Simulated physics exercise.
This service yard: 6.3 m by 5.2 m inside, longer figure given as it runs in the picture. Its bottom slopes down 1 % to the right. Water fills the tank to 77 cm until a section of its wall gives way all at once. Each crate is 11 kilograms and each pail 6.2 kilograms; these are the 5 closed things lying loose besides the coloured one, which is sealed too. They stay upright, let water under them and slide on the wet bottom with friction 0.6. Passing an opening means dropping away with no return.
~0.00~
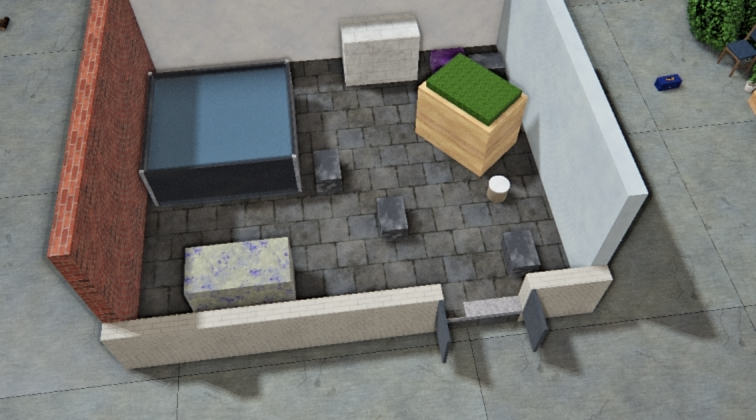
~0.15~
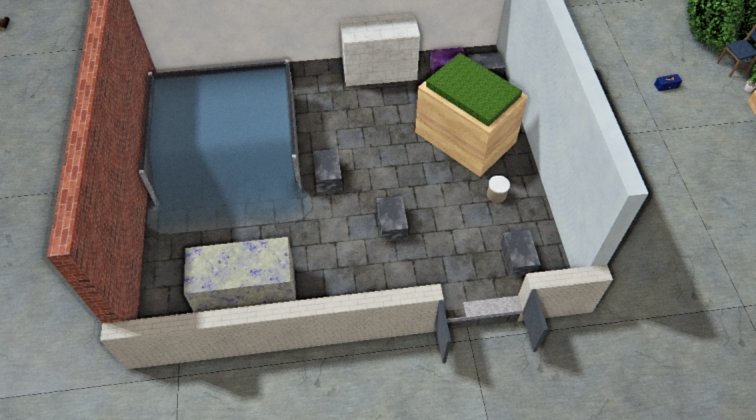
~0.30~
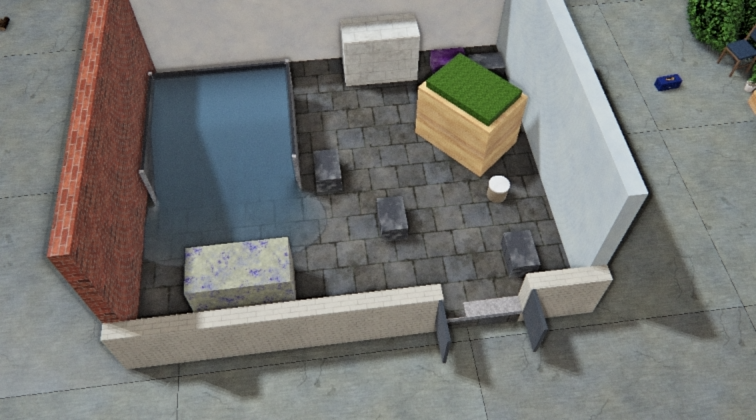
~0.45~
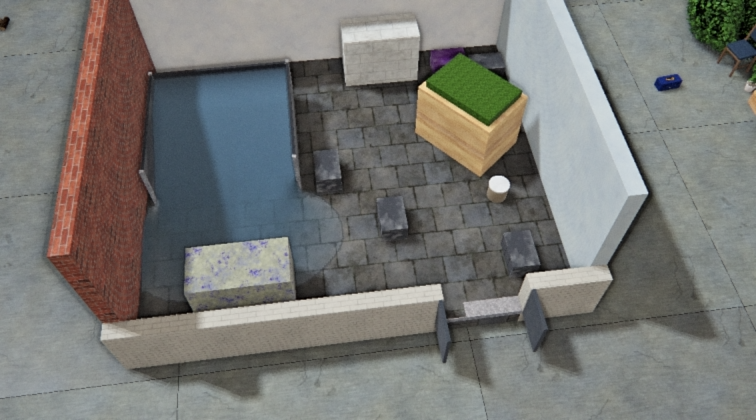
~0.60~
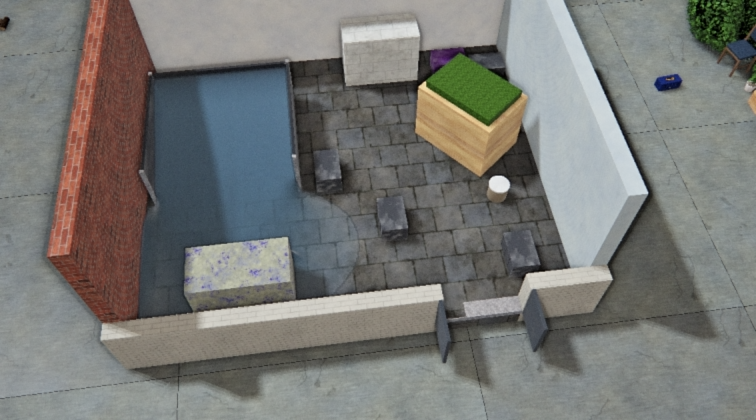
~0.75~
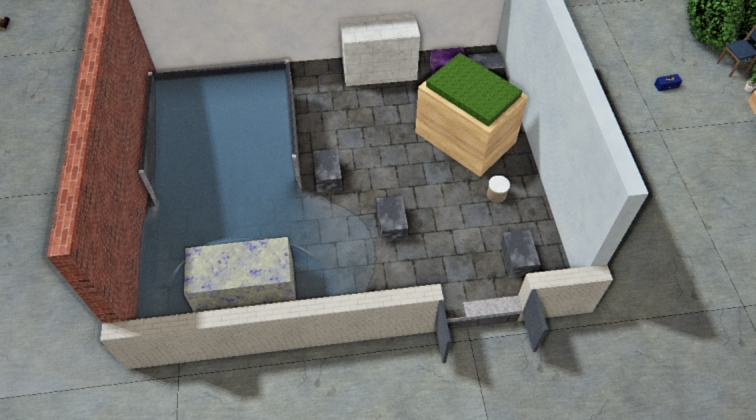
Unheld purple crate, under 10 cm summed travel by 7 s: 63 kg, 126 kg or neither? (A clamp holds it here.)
I'd wager even the lighter one passes.
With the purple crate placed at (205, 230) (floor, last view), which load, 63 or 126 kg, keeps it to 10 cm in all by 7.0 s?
Short version: Not even the heavier.
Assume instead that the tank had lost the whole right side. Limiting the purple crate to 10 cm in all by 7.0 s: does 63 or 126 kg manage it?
So only the heavier pick.
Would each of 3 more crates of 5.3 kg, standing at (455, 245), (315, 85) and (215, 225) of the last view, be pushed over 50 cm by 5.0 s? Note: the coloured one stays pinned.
Results, in sequence: Exceeded / not exceeded / exceeded.
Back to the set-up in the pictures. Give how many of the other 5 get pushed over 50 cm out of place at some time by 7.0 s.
Tally: 4.
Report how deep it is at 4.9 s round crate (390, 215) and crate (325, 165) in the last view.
Around 28 cm and 1 cm.
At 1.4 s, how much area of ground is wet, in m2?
Roughly 12 m2 of it is wet.
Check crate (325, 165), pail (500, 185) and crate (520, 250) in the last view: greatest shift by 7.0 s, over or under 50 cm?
Result, in sequence - within the limit; exceeds the limit; exceeds the limit.
After 1.4 s the purple crate would be 0 cm from its start with 63 kg and 0 cm from its start with 126 kg; 0 cm of water round it then.
After 3.1 s the purple crate would be 0 cm from its start with 63 kg and 0 cm from its start with 126 kg; 0 cm of water round it then.
After 4.9 s the purple crate would be 0 cm from its start with 63 kg and 0 cm from its start with 126 kg; 6 cm of water round it then.
After 7.0 s the purple crate would be 0 cm from its start with 63 kg and 0 cm from its start with 126 kg; 6 cm of water round it then.
